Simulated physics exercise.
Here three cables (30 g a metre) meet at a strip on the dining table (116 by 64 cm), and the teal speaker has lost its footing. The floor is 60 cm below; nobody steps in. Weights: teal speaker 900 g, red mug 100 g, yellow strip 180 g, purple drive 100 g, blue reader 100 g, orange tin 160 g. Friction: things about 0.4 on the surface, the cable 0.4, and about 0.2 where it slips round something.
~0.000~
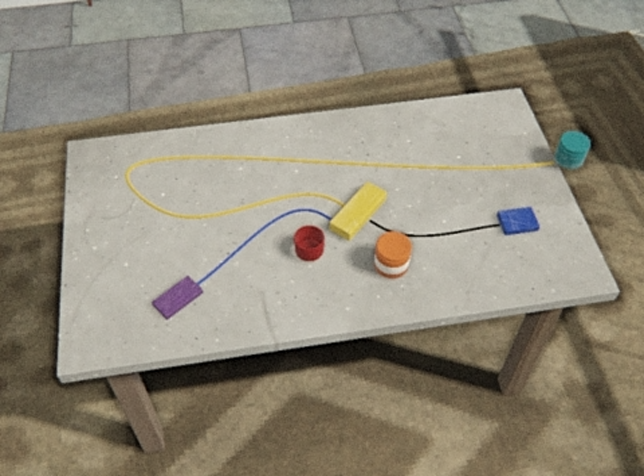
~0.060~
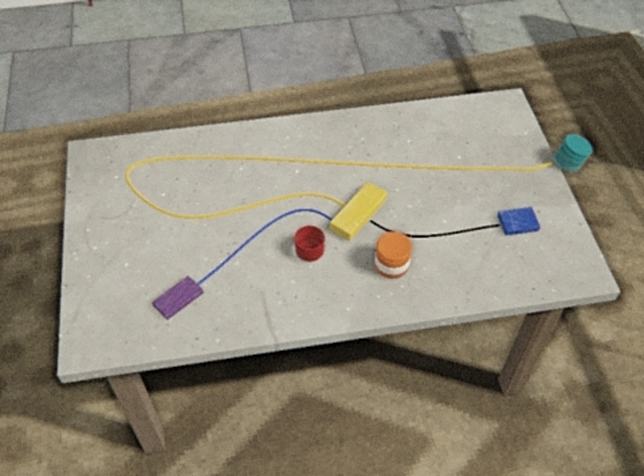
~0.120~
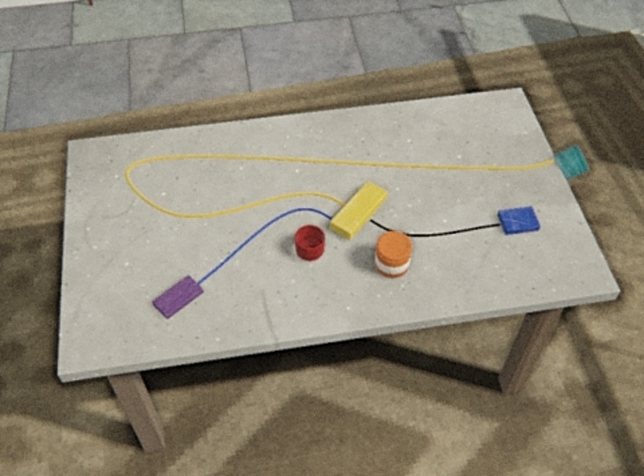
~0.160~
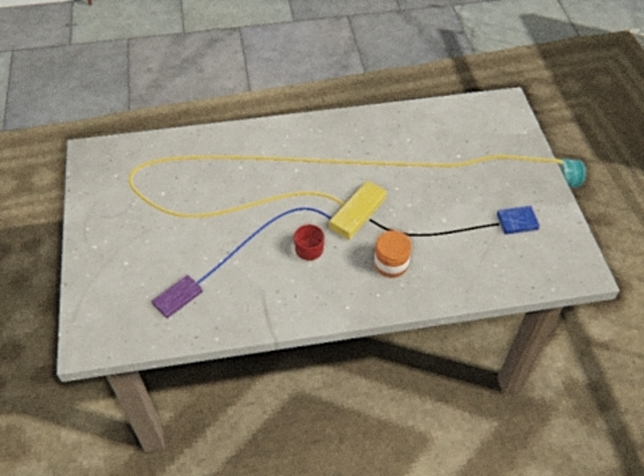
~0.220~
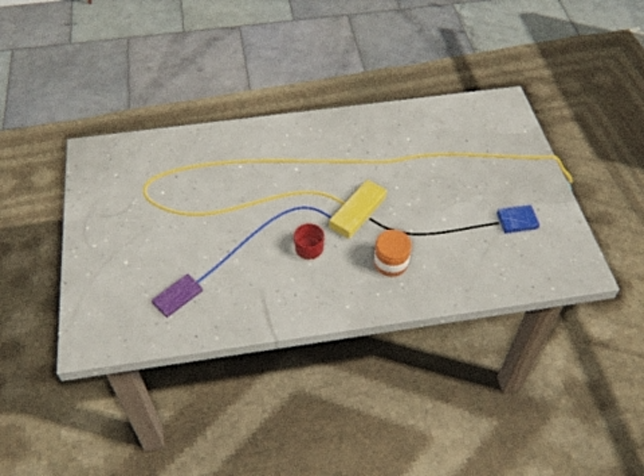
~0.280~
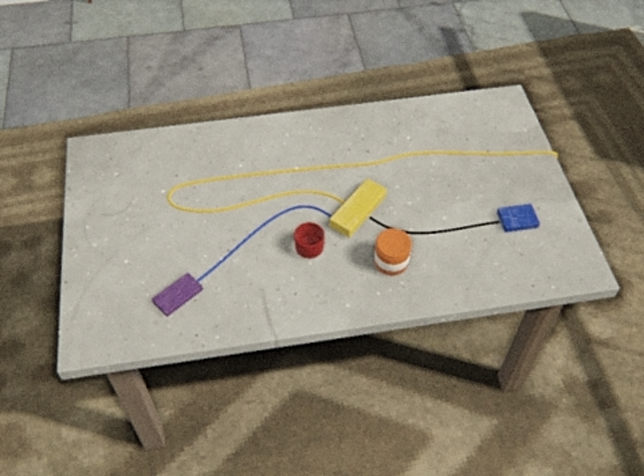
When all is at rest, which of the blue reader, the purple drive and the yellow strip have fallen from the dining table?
Result: Blue reader stays on, purple drive remains up there, yellow strip stays on.
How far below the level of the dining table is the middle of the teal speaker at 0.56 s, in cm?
Some 55 cm.
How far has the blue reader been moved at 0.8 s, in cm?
Some 0 cm.
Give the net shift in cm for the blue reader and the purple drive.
Roughly 0 cm, 0 cm.
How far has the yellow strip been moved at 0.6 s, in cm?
About 0 cm.
By 0.6 s, the strip's end of the yellow cable at (347, 204); teal speaker over the edge.
By 0.8 s, the strip's end of the yellow cable at (364, 197); yellow strip 2 cm off its start, teal speaker over the edge.
By 1.1 s, the strip's end of the yellow cable at (364, 197); yellow strip 2 cm off its start at (368, 200), teal speaker over the edge.
By 1.4 s, the strip's end of the yellow cable at (364, 197); yellow strip 2 cm off its start, teal speaker over the edge.
By 2.6 s, the strip's end of the yellow cable at (364, 197); yellow strip 2 cm off its start at (368, 200), purple drive 0 cm off its start at (178, 292), blue reader 0 cm off its start at (519, 215), teal speaker over the edge.
